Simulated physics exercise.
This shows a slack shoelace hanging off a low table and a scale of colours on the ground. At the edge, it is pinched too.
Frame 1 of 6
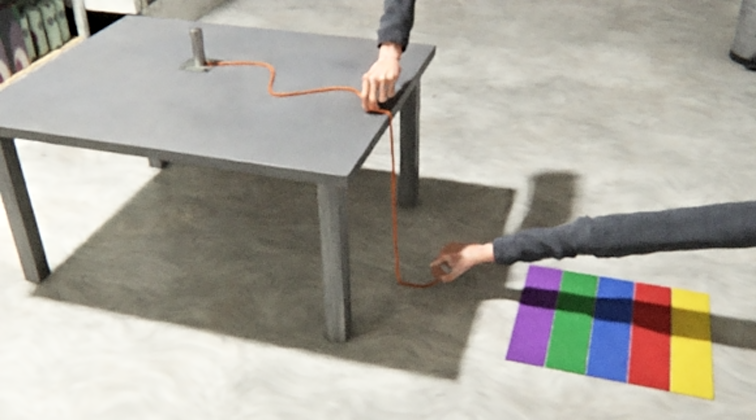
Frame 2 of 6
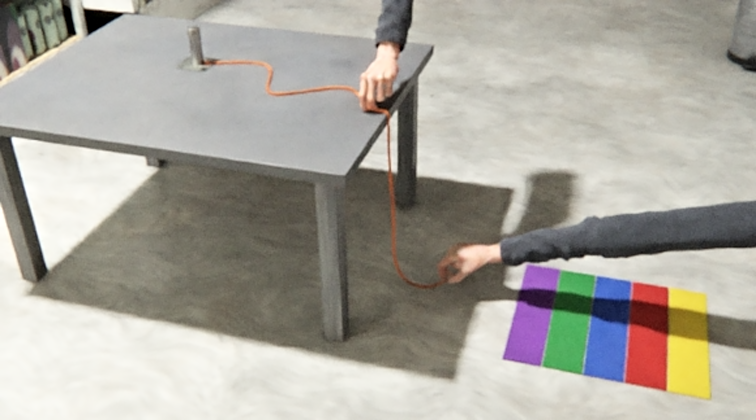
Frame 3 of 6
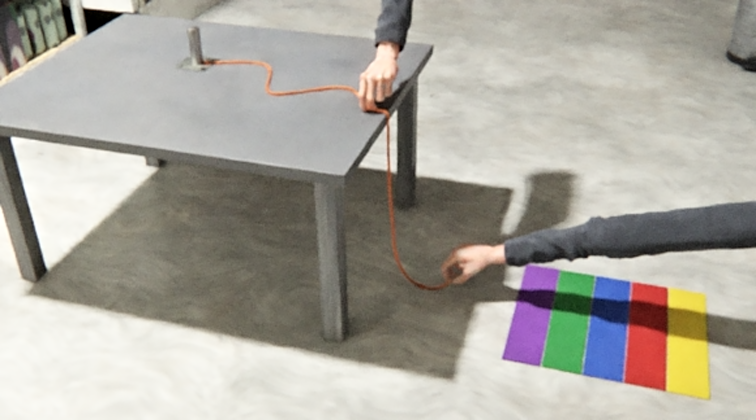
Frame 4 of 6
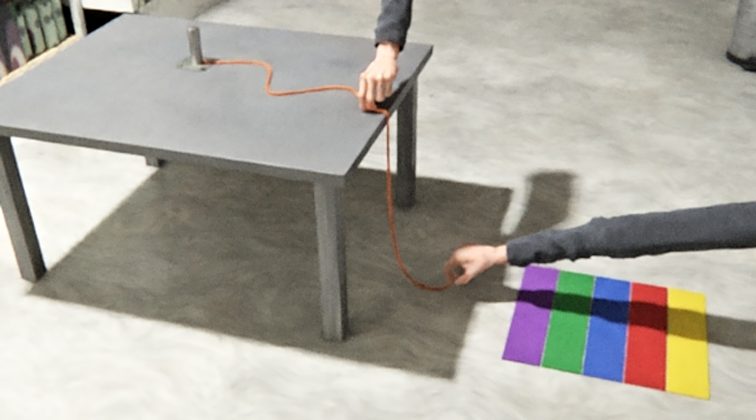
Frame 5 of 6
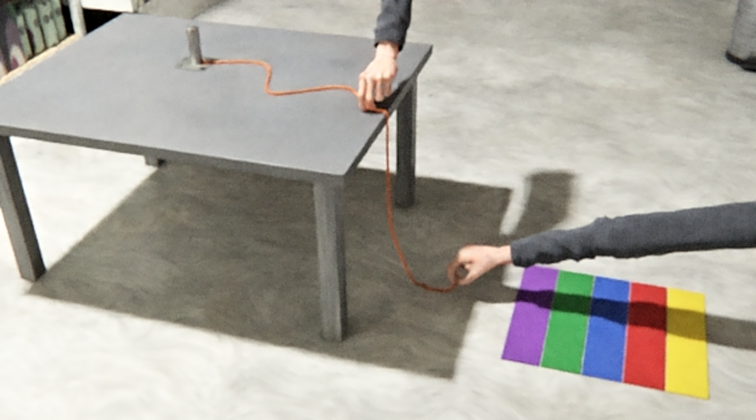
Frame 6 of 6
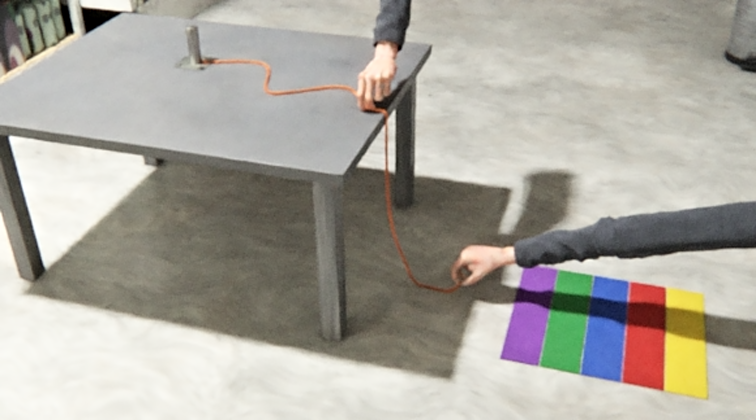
In the video, one hand pinches an orange shoelace at the edge of a low gray table while another holds its hanging end near a multicolored scale on the ground, shifting it slightly to the right.
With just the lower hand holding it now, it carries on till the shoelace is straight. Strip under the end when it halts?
Red strip.
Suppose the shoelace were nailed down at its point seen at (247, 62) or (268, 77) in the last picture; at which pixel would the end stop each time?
(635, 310), then (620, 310).
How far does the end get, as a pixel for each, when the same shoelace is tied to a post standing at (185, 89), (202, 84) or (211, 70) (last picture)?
You'd find it around (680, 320), then (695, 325), and finally (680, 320).
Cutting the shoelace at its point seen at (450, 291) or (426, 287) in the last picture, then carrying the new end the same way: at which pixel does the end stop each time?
Roughly at (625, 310) the first time and at (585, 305) the second.
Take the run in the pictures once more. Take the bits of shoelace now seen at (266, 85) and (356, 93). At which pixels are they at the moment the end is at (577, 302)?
The first lands at (302, 83), while the second lands at (392, 118).
Soon after, end near (577, 302); over green.
After that, end near (621, 310); over blue.
At the stop, end near (648, 315); over red. The red one.
